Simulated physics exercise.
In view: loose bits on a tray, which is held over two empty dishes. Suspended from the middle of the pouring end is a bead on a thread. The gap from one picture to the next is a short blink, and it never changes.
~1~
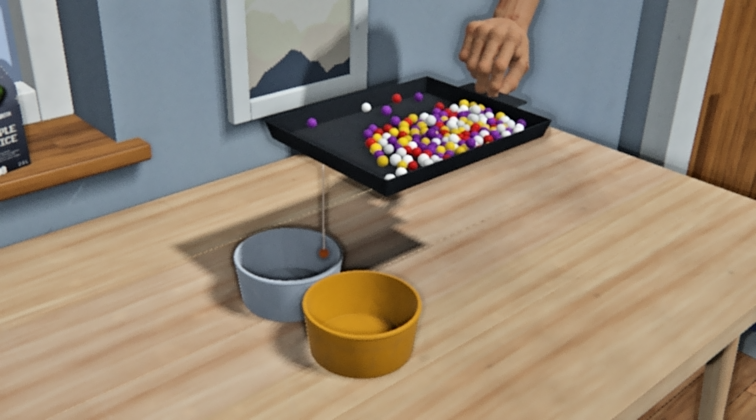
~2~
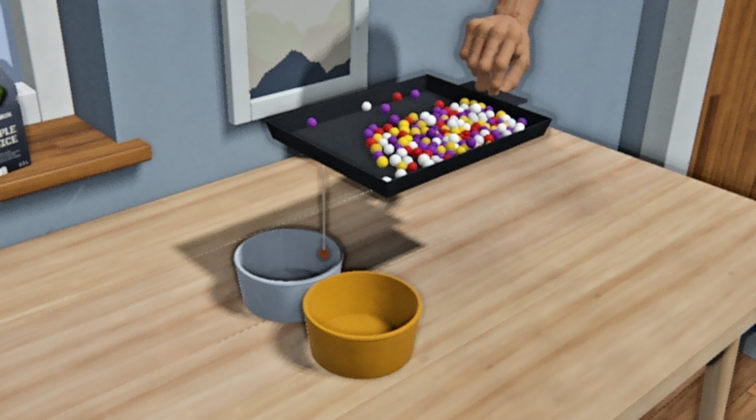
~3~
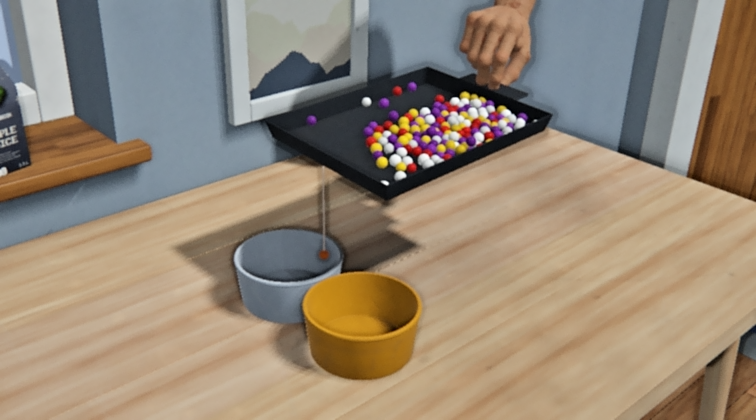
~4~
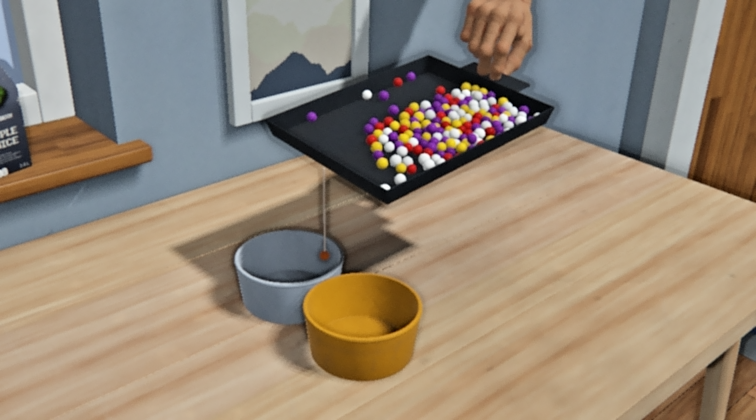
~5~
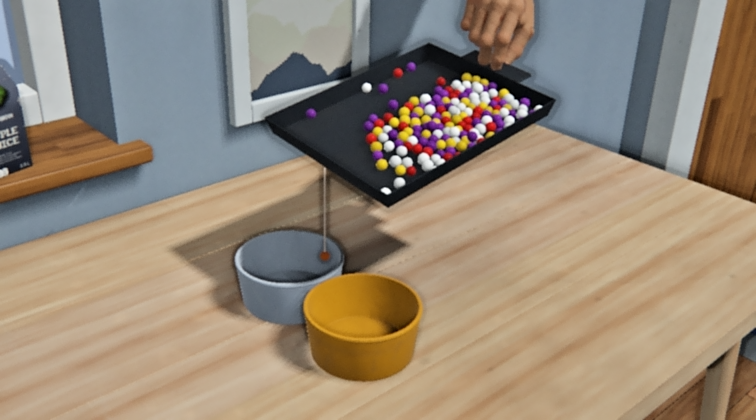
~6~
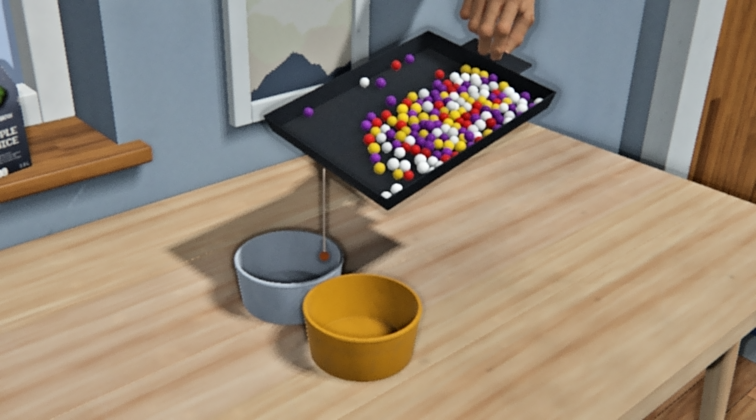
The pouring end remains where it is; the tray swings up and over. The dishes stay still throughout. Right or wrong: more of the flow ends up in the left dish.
Wrong; more ends up in the right dish.
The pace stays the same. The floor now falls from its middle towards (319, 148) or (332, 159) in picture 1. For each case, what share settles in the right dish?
About 0 and 20 percent.
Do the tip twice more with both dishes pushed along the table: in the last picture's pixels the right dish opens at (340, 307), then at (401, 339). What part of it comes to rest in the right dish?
First try: Roughly 80 per cent; second try: Roughly 50 per cent.
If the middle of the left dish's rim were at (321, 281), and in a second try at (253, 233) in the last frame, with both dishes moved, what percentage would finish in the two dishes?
Some 80 percent, followed by some 10 percent.
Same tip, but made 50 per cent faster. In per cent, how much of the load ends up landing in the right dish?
Roughly 90 %.
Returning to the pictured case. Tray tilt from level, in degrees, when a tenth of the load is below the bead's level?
The angle is around 70°.
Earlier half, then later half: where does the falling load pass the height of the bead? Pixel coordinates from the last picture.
At (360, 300) for the first part, then at (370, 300) for the others.
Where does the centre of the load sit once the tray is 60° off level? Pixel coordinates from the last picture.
Around (388, 169).
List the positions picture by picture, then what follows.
The first picture shows corners of the pouring end at (272, 121) and (388, 177), level; middle of the load at (444, 134), round plastic beads; left dish at (246, 289); right dish at (317, 342); bead on its thread at (324, 253).
The second picture shows corners of the pouring end at (272, 121) and (388, 179), level; middle of the load at (444, 134).
The third picture shows corners of the pouring end at (272, 120) and (387, 182), tipped barely, lowest at the right corner; middle of the load at (445, 131).
The fourth picture shows corners of the pouring end at (272, 119) and (388, 186), tipped a little, lowest at the right corner; middle of the load at (445, 126), a stray few on the move.
The fifth picture shows corners of the pouring end at (272, 117) and (388, 190), tipped a little, lowest at the right corner; middle of the load at (446, 121), a small part on the move.
The sixth picture shows corners of the pouring end at (270, 115) and (387, 194), tipped clearly, lowest at the right corner; middle of the load at (444, 118), about half on the move; left dish at (246, 291); right dish at (317, 345).
Soon after the last picture, tray tipped steeply; most on the tray; a small part in the right dish; a small part in the air.
A little later, tray tipped right over; a small part on the tray; most in the right dish; a small part outside both; a stray few in the air.
Later still, tray tipped past a quarter turn; most in the right dish; a small part outside both.
At rest, tray tipped past a quarter turn; most in the right dish; none in the left dish; a small part outside both.
